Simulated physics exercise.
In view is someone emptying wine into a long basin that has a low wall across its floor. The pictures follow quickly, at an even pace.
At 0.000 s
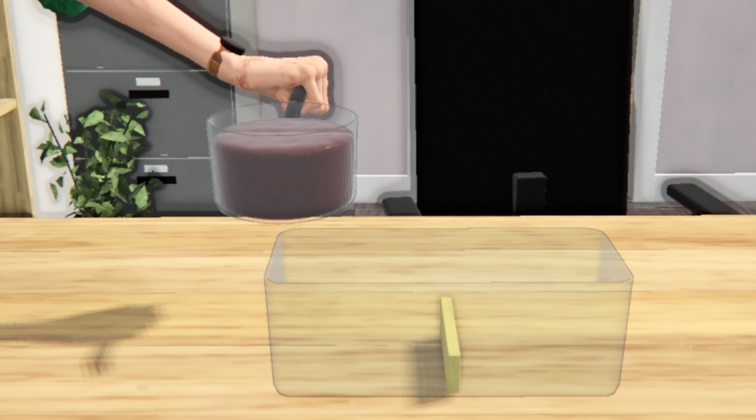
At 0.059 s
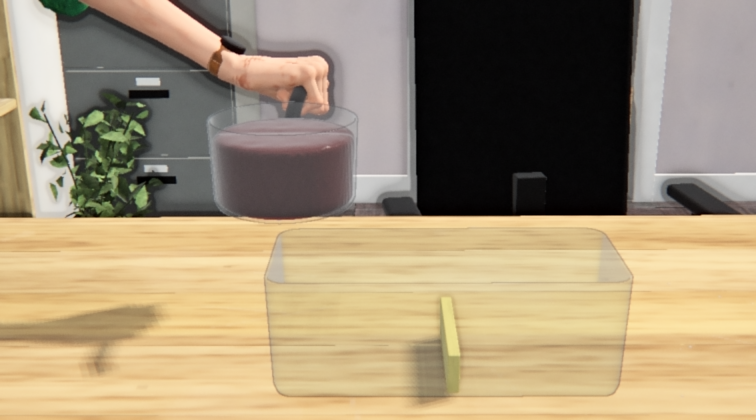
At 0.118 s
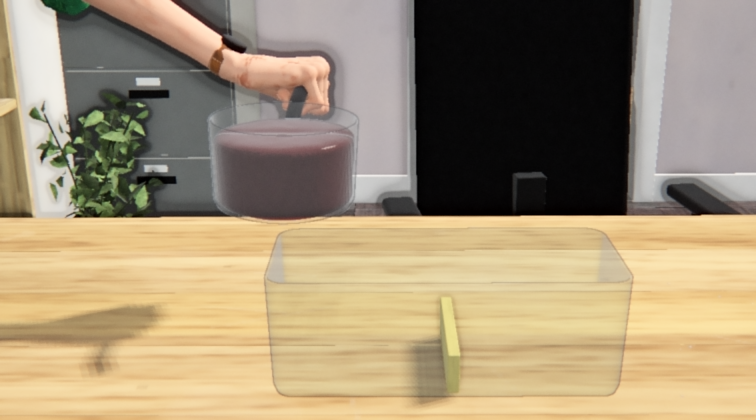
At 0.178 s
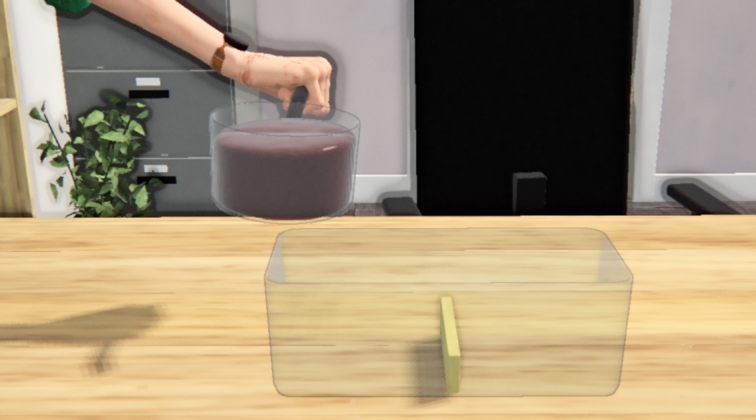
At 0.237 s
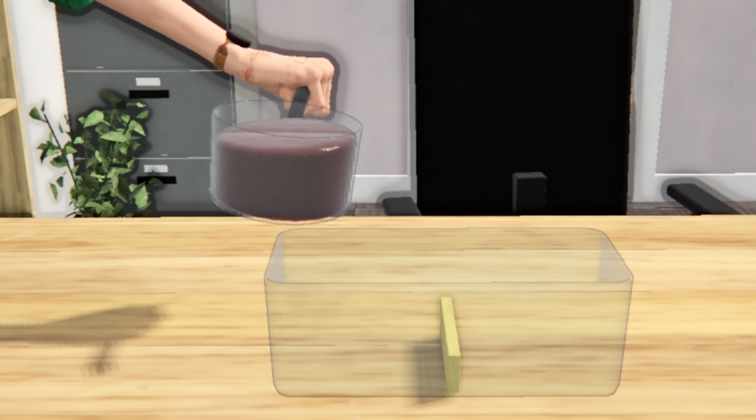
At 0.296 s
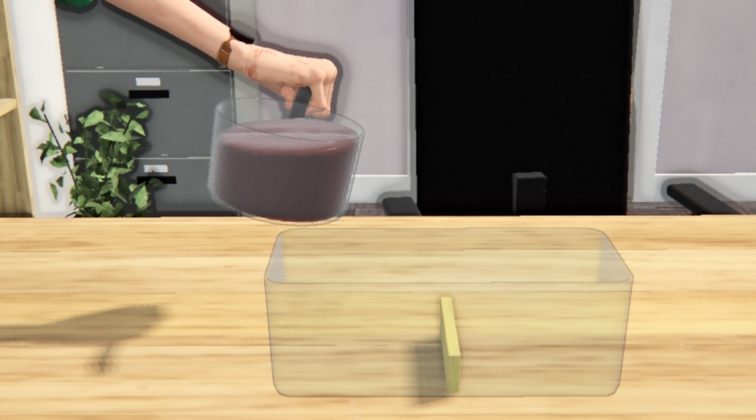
At a wooden counter, a hand holding a clear container of dark red wine slowly tilts it rightward above a long transparent basin.
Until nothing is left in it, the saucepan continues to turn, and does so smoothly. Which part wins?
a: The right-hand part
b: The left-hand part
The answer is b.
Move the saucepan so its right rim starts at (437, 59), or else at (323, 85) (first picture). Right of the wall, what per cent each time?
You'd see around 85 per cent, and then around 10 per cent.
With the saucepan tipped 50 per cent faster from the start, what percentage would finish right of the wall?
Something like 15 percent.
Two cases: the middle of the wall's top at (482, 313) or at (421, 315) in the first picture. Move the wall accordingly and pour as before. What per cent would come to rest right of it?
5 per cent first, then 50 per cent.
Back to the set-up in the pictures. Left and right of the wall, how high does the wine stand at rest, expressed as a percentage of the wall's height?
Left of the wall 80 %, right of the wall 20 %.
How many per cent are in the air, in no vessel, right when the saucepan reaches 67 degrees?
Roughly 20 per cent.
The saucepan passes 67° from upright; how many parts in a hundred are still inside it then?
Still holding around 60 %, give or take.
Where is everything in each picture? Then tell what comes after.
In the first frame, it leans 0°; its right rim is at (356, 120); the wine meets the walls at (214, 134) and (354, 133); the long basin's rim runs from (272, 256) to (618, 255); the wall's top is at (450, 326).
In the second frame, it leans 0°; its right rim is at (356, 120); the wine meets the walls at (215, 133) and (354, 133).
In the third frame, it leans 2°; its right rim is at (357, 122); the wine meets the walls at (215, 133) and (355, 134).
In the fourth frame, it leans 4°; its right rim is at (359, 125); the wine meets the walls at (216, 133) and (355, 134).
In the fifth frame, it leans 7°; its right rim is at (361, 129); the wine meets the walls at (217, 133) and (358, 134).
In the sixth frame, it leans 11°; its right rim is at (363, 135); the wine meets the walls at (217, 134) and (360, 135).
Then, 0.80 s in, the tilt is 67° and 59 per cent is still to pour, 17 is left of the wall and 2 right of it.
Then, 1.17 s in, the tilt is 107° and 8 per cent is still to pour, 72 is left of the wall and 16 right of it.
Then, 1.56 s in, the tilt is 119° and 0 per cent is still to pour, 80 is left of the wall and 20 right of it.
Then, 1.98 s in, the tilt is 119° and 0 per cent is still to pour, 79 is left of the wall and 20 right of it.
Finally, 79 per cent lies left of the wall, 20 right of it and 1 outside.
